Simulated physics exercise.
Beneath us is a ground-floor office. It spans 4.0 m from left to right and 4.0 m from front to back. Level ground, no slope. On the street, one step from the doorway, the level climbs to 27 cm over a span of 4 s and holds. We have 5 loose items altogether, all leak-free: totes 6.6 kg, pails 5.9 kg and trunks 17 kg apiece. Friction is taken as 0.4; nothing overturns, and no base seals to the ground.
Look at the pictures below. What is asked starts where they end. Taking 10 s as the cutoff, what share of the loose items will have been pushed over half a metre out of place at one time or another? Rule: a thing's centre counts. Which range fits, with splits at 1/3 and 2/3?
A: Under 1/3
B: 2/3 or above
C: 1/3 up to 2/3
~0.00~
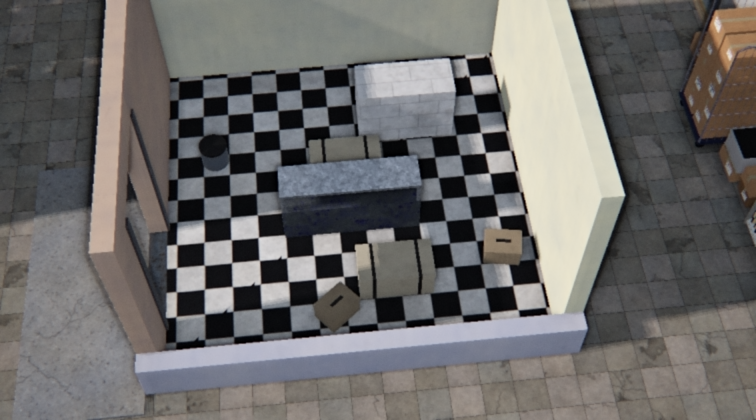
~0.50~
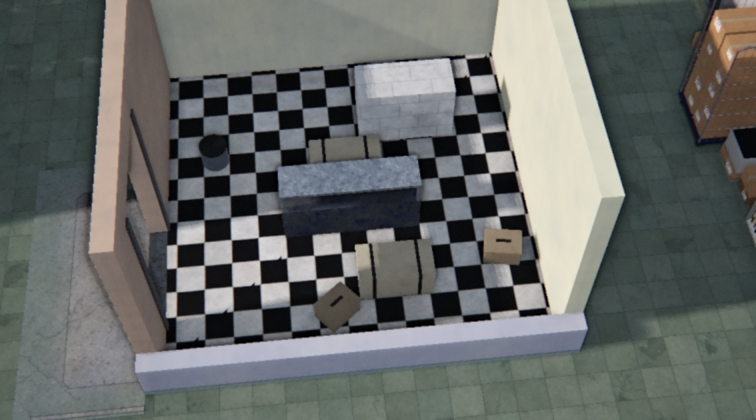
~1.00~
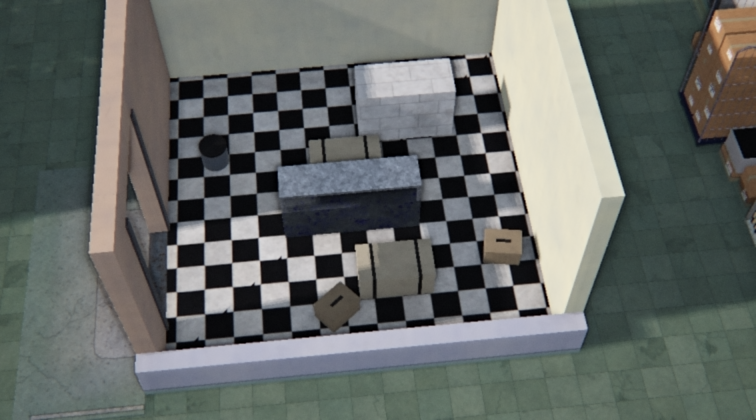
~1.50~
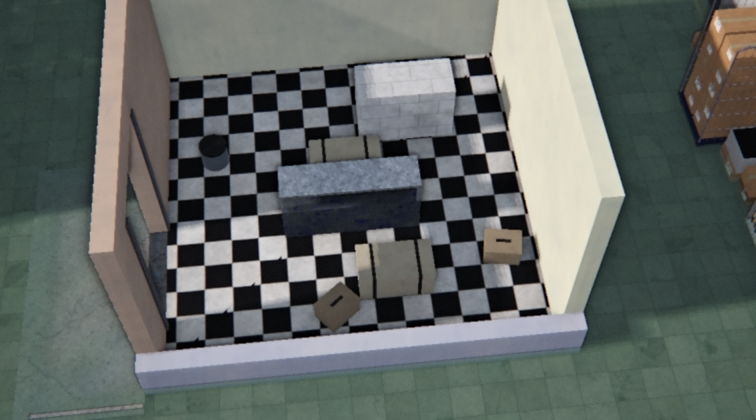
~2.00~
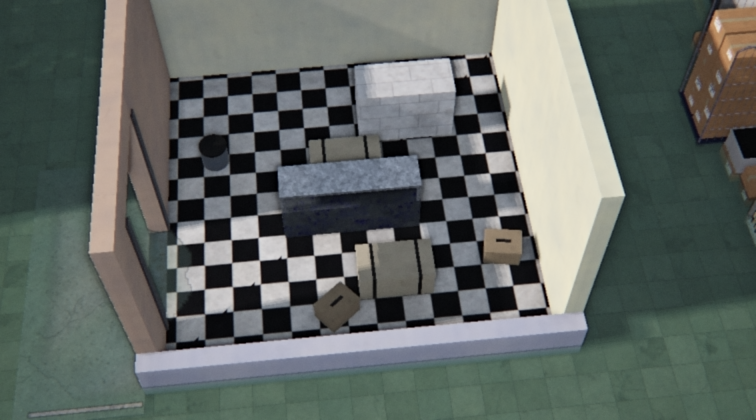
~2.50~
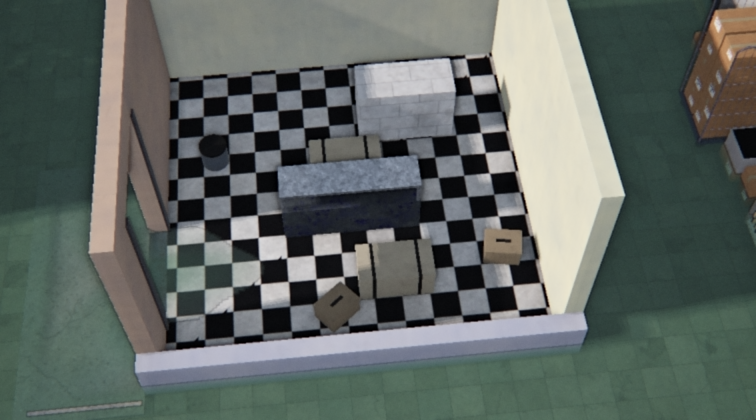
Answer: C.
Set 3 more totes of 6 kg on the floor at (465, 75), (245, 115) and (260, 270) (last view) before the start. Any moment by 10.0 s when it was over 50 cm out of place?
So, in the order asked, it's too far, not far enough and too far.
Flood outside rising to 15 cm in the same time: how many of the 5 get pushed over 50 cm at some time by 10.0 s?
So the tally would be 3.
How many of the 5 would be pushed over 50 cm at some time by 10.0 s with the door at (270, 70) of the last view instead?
4.
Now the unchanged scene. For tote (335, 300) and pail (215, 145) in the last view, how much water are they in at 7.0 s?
Depths: Near 20 cm, then near 1 cm.
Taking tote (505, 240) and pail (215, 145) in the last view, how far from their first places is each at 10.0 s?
In turn: 200 cm, 0 cm.
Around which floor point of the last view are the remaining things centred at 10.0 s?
It works out to somewhere near (368, 167) on the floor.
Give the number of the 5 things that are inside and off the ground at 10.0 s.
4 at that moment.
After 3.5 s 0 of 5 are over 50 cm from their spots; 0 afloat.
After 4.5 s 1 of 5 are over 50 cm from their spots; 0 afloat.
After 7.0 s 3 of 5 are over 50 cm from their spots; 3 afloat.
After 10.0 s 3 of 5 are over 50 cm from their spots, and 3 have been at some point; 4 afloat.
